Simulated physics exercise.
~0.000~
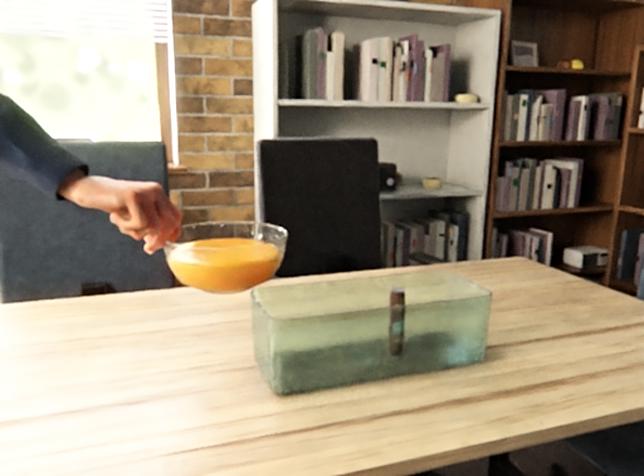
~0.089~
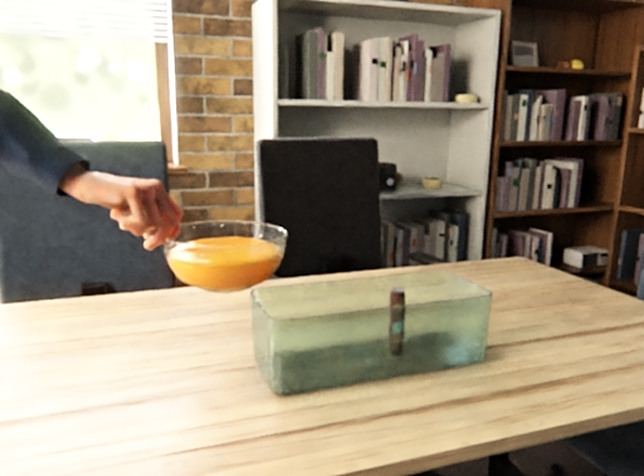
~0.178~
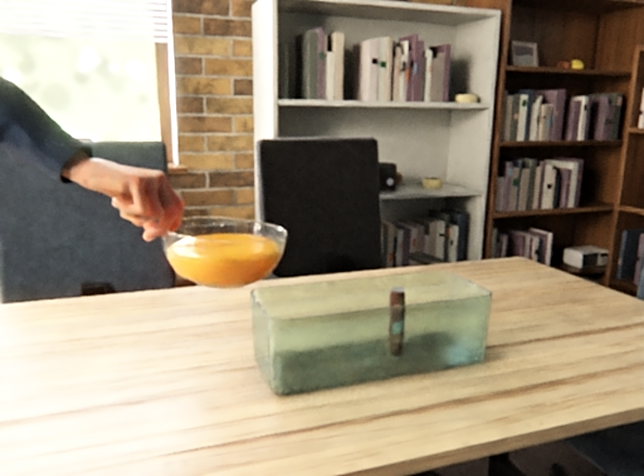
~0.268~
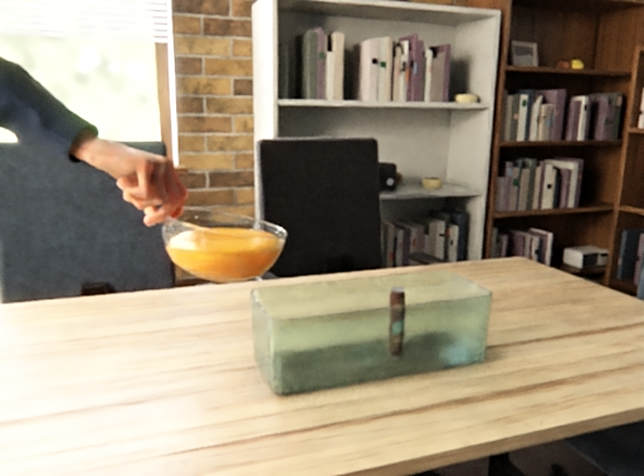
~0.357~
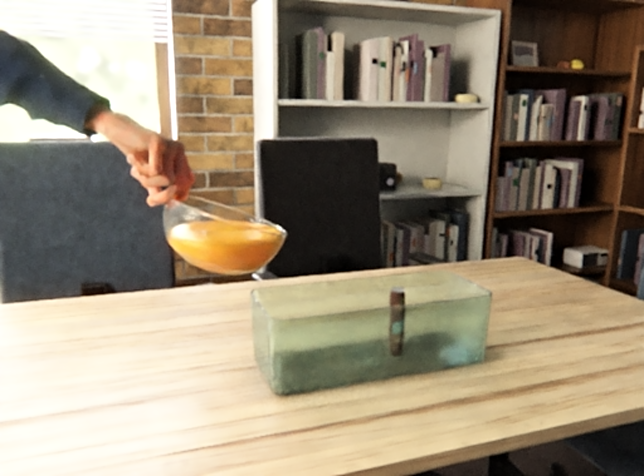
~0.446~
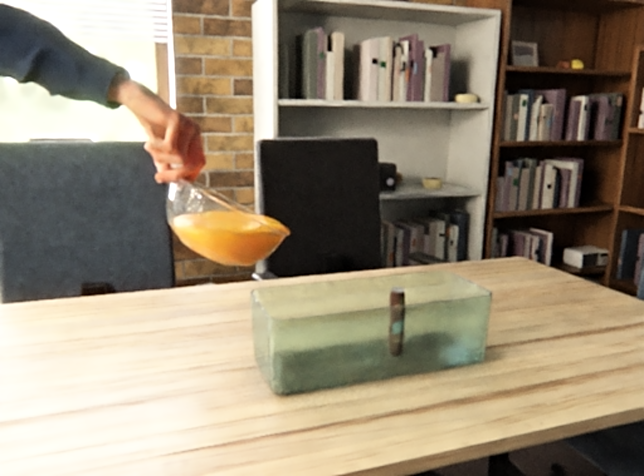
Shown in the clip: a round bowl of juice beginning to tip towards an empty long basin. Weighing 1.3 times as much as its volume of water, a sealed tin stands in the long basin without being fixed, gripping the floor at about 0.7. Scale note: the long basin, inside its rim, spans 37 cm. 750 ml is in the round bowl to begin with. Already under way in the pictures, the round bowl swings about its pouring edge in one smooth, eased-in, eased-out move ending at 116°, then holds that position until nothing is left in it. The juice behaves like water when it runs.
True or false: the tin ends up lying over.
False.
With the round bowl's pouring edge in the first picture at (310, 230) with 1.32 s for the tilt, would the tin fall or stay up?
It does not tip.
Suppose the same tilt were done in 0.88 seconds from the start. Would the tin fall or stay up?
The tin stays on its base.
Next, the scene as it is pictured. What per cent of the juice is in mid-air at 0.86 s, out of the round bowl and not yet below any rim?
I'd say close to 40 per cent.
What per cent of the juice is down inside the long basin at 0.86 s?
Near 38 in a hundred.
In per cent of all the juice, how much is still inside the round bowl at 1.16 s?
About 0 percent.
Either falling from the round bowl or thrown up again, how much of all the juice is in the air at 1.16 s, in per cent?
I'd say some 3 per cent is in the air.
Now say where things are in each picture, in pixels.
Tilt 0°; pouring edge (284, 231); surface from (167, 254) to (279, 246); the long basin's rim runs from (259, 305) to (470, 283); the tin's top is at (398, 292), in the first frame.
Tilt 1°; pouring edge (284, 231); surface from (167, 253) to (279, 245), in the second frame.
Tilt 5°; pouring edge (284, 232); surface from (167, 249) to (278, 242), in the third frame.
Tilt 11°; pouring edge (284, 232); surface from (167, 242) to (279, 236), in the fourth frame.
Tilt 20°; pouring edge (283, 232); surface from (168, 232) to (281, 229), in the fifth frame.
Tilt 30°; pouring edge (283, 232); surface from (172, 221) to (280, 226); 2 per cent is over the edge, in the sixth frame.
After 0.86 s the tilt is 84° and 21 per cent is still to pour; the tin stands where it began.
After 1.16 s the tilt is 112° and 0 per cent is still to pour; the tin stands where it began.
After 1.48 s the tilt is 116° and 0 per cent is still to pour; the tin stands where it began.
After 1.82 s the tilt is 116° and 0 per cent is still to pour; the tin stands where it began.
In the end the tin stands where it began.
